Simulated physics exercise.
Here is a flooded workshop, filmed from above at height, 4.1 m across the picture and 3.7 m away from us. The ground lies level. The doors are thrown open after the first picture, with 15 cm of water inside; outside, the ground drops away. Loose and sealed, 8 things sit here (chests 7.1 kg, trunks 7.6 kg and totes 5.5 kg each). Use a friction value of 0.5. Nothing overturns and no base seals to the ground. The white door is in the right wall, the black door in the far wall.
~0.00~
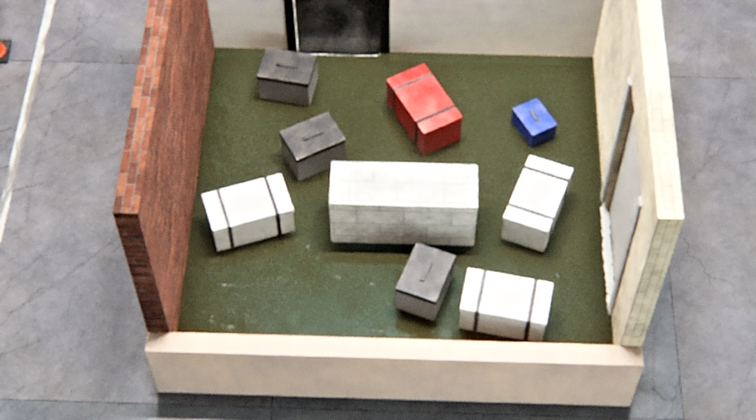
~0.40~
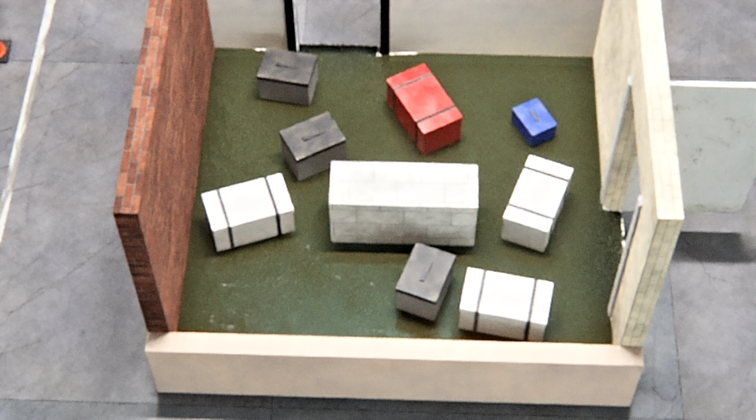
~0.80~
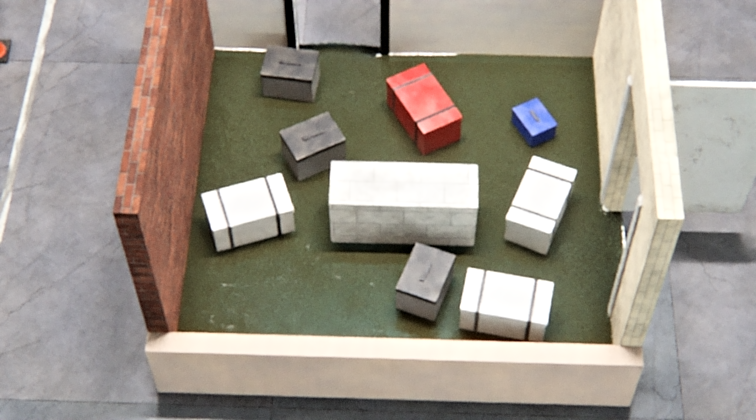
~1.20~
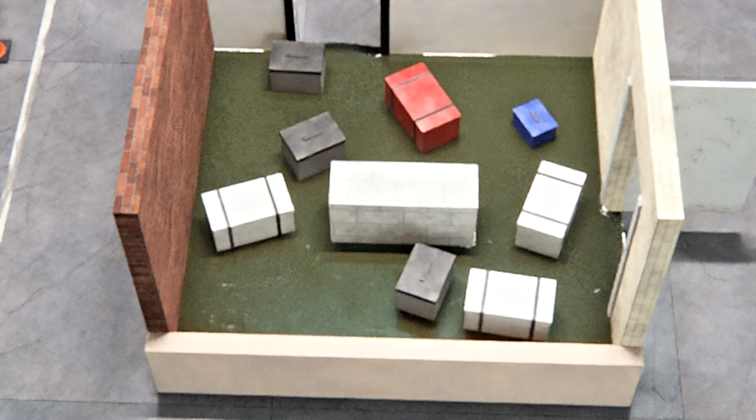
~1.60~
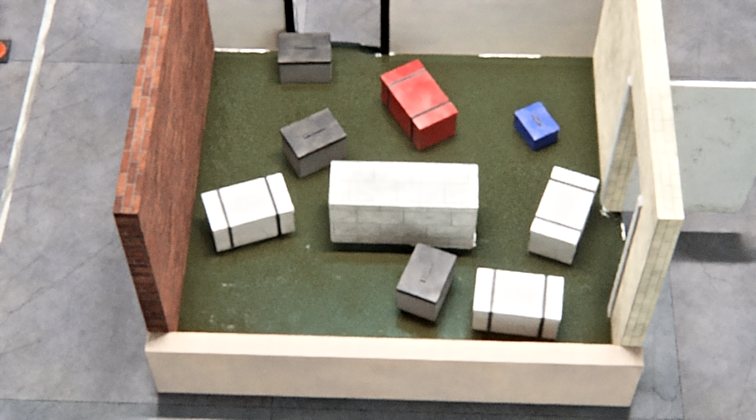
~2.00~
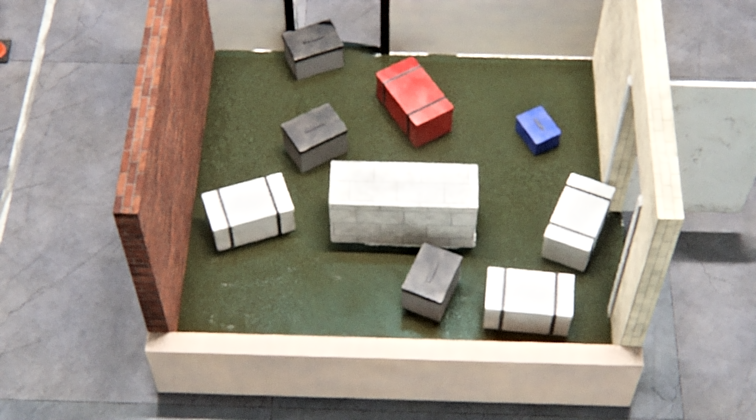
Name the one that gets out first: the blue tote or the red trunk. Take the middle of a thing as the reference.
Blue.
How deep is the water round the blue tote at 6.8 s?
Roughly 10 cm at that moment.
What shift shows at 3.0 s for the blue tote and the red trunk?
20 and 20 cm, roughly.
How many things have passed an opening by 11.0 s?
6 in total.
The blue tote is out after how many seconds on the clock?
At roughly 8.5 seconds.
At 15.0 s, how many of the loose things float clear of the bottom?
Just then, the number is 1.
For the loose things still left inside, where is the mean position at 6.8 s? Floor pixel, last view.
The average lands around (431, 170).
After 3.0 s the blue tote is near (539, 137), 0.2 m from its start, afloat; the red trunk is near (410, 87), 0.2 m from its start, afloat; 2 of 8 are out; 6 afloat.
After 6.8 s the blue tote is near (573, 176), 0.8 m from its start, afloat; the red trunk is near (411, 63), 0.5 m from its start, afloat; 3 of 8 are out; 5 afloat.
After 11.0 s the blue tote has gone out (at 8.5 s); the red trunk is near (348, 49), 1.1 m from its start, afloat; 6 of 8 are out; 2 afloat.
After 15.0 s the blue tote has gone out (at 8.5 s); the red trunk has gone out (at 12.1 s); 7 of 8 are out; 1 afloat.
